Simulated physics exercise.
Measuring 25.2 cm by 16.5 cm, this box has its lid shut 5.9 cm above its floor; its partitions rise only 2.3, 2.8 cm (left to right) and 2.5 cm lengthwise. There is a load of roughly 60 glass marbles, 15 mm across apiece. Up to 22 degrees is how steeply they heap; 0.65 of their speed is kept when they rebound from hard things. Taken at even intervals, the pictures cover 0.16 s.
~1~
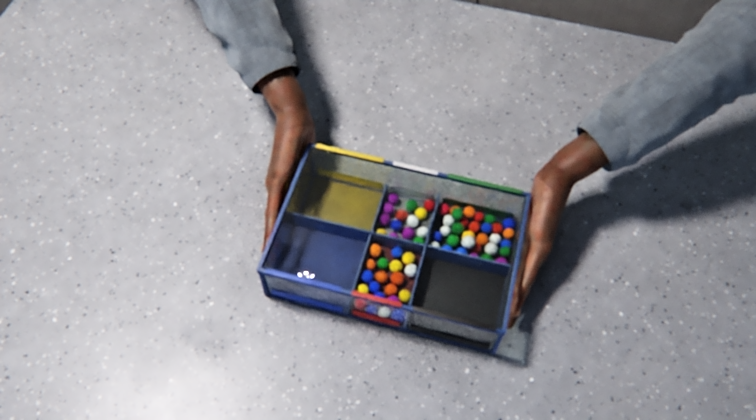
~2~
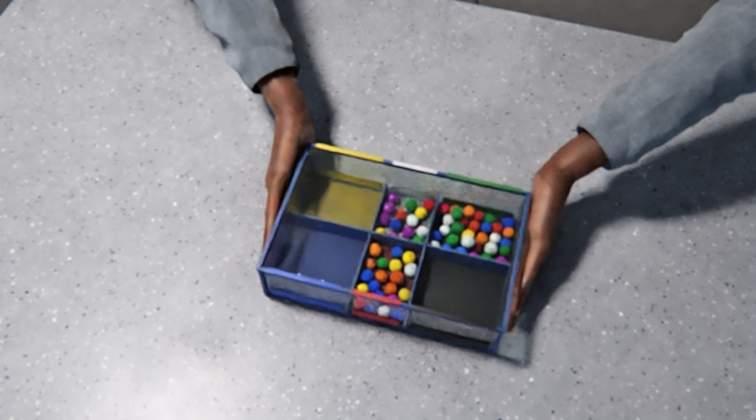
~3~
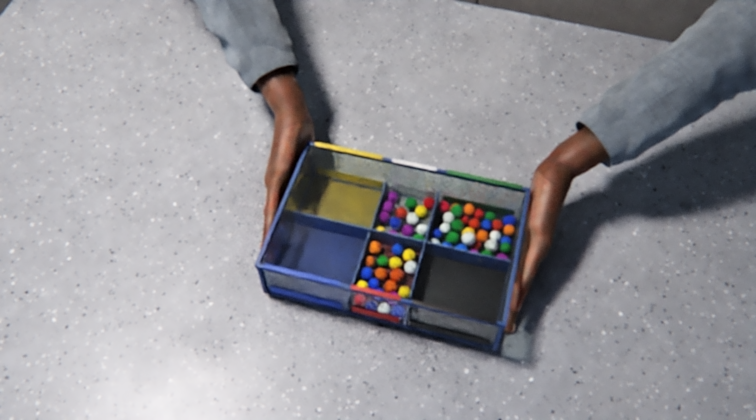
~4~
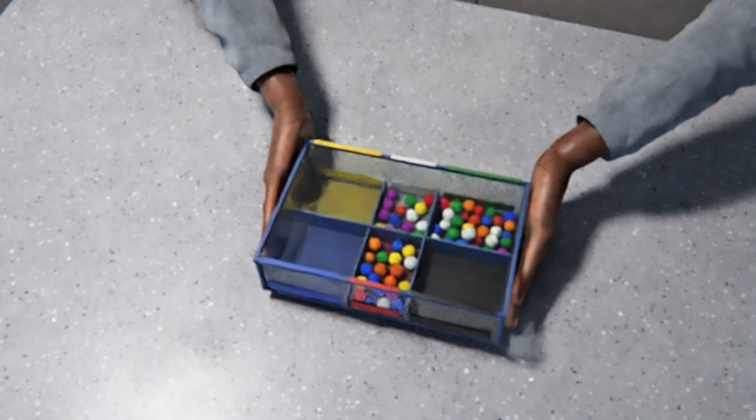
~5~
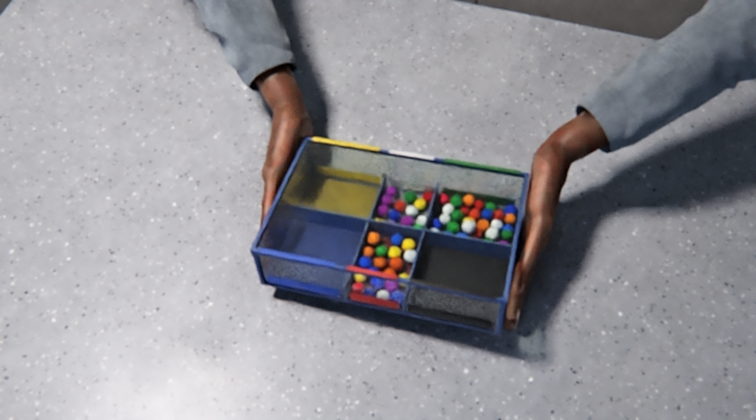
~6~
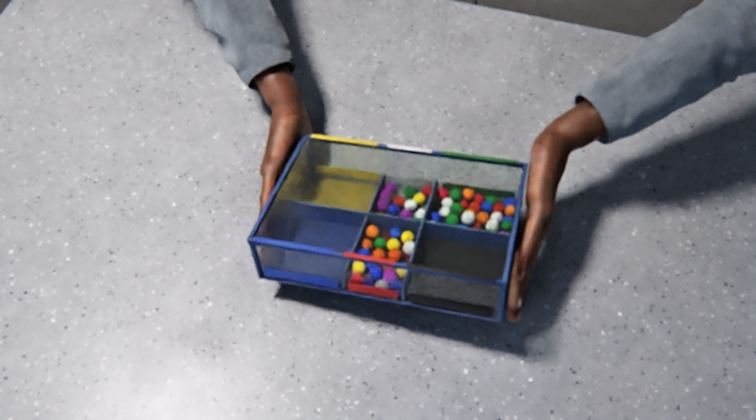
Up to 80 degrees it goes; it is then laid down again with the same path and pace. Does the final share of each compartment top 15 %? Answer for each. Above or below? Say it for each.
Red compartment: Below, blue compartment: Below, green compartment: Above, yellow compartment: Above, white compartment: Above, black compartment: Below.
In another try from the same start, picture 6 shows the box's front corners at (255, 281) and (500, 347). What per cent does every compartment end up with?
Red 35; blue 0; green 15; yellow 0; white 10; black 35.
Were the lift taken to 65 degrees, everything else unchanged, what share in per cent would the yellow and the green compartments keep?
With that change you'd see yellow at 0 % and green at 40 %.
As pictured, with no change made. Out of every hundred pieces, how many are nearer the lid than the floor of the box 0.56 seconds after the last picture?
About 10 per cent.
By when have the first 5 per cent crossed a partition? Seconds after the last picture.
Somewhere near 0.60 s.
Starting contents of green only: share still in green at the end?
Share retained: Approx. 50 %.
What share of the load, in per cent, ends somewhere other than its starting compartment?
About 45 per cent.
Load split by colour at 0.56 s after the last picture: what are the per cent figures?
Shares - red: 30, blue: 0, green: 45, yellow: 0, white: 25, black: 0.
Then, 0.56 s after the last picture, tilt 80 degrees; red 30 %, green 45 %, white 25 %.
Then, 0.93 s after the last picture, tilt 34 degrees; red 10 %, green 25 %, yellow 35 %, white 30 %.
Then, 1.39 s after the last picture, tilt 0 degrees; red 10 %, green 25 %, yellow 35 %, white 30 %.
In the end, red 10 %, blue 0 %, green 25 %, yellow 35 %, white 30 %, black 0 %.
